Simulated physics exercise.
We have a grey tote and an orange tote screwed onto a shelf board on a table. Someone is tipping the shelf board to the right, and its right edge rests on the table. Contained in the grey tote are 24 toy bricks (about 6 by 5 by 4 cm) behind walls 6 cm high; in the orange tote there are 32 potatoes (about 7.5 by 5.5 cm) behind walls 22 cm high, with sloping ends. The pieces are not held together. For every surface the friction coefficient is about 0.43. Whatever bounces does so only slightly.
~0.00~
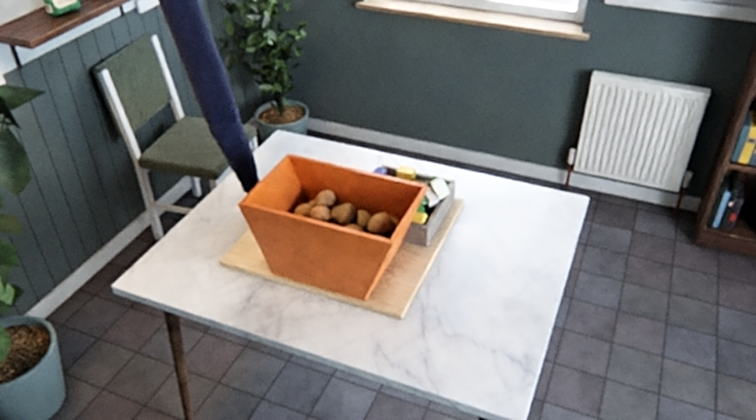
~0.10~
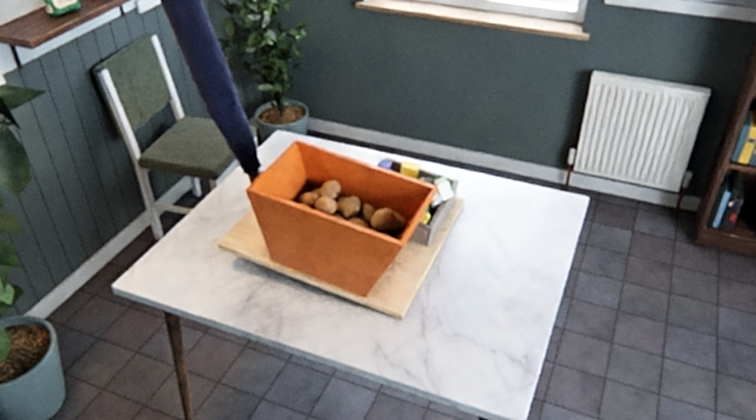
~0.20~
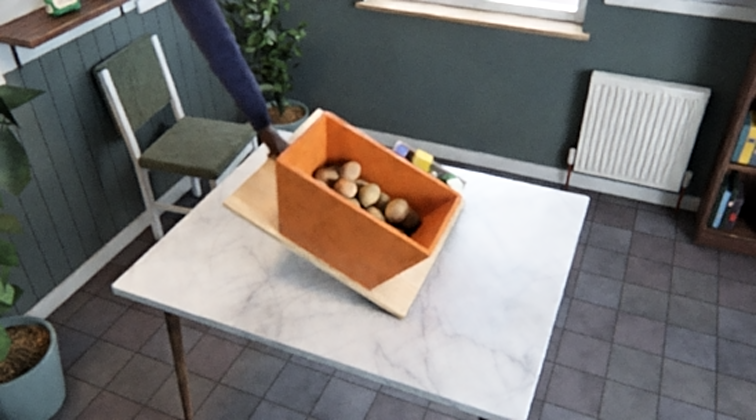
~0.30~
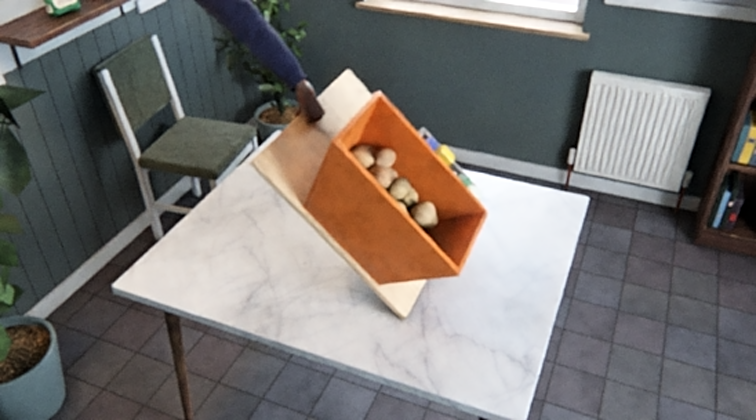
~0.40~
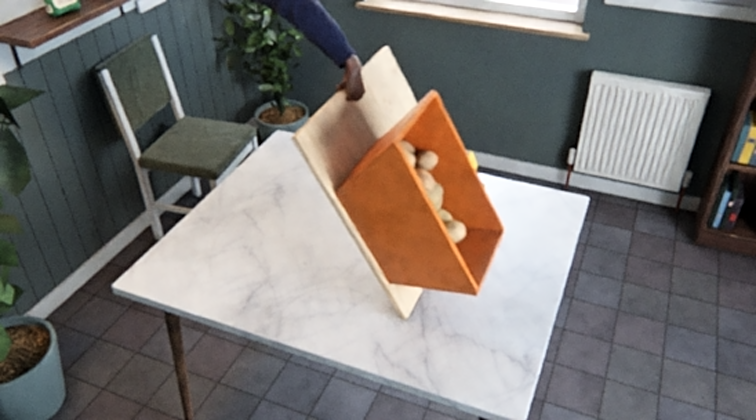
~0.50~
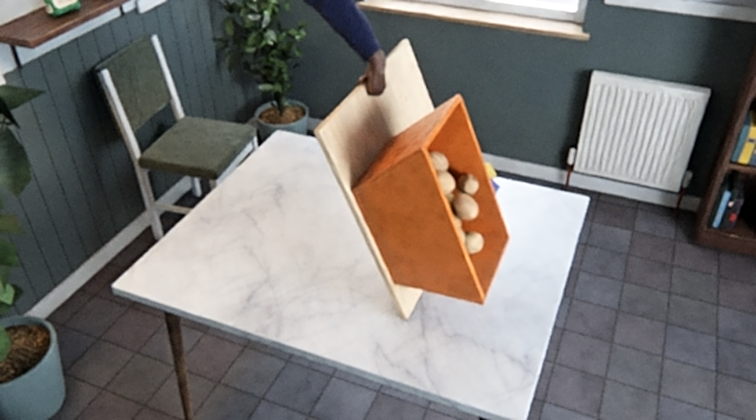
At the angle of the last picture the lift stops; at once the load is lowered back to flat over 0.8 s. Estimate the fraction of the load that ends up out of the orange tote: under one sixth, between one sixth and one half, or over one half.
The fraction is between one sixth and one half.
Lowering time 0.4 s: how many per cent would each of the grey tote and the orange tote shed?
Grey tote 40, orange tote 30 per cent.
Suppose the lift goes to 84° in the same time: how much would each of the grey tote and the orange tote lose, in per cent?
Grey tote 70, orange tote 80 per cent.
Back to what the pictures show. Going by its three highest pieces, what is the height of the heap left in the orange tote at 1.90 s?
About 20 cm.
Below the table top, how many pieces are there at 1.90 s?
Around 8.
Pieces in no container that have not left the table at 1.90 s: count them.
Estimated count: 12.
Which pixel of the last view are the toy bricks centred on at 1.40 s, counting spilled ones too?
(429, 211).
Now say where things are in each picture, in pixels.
In the first frame (each is followed by its nearest rim corner in this view), orange tote, (389, 241); 0° from level; none out.
In the second frame, orange tote, (400, 243); 7° from level.
In the third frame, orange tote, (428, 252); 24° from level.
In the fourth frame, orange tote, (458, 271); 43° from level.
In the fifth frame, orange tote, (478, 291); 60° from level; 1 out.
In the sixth frame, orange tote, (484, 300); 67° from level; 9 out.
After 0.72 s, tilt 55°; grey tote 14 in, 10 out and orange tote 28 in, 4 out.
After 1.01 s, tilt 20°; grey tote 14 in, 10 out and orange tote 22 in, 10 out.
After 1.40 s, tilt 0°; grey tote 14 in, 10 out and orange tote 22 in, 10 out.
When it is over (at 1.90 s), grey tote 14 in, 10 out and orange tote 22 in, 10 out. Asked share, 10 of 32, 31 per cent.
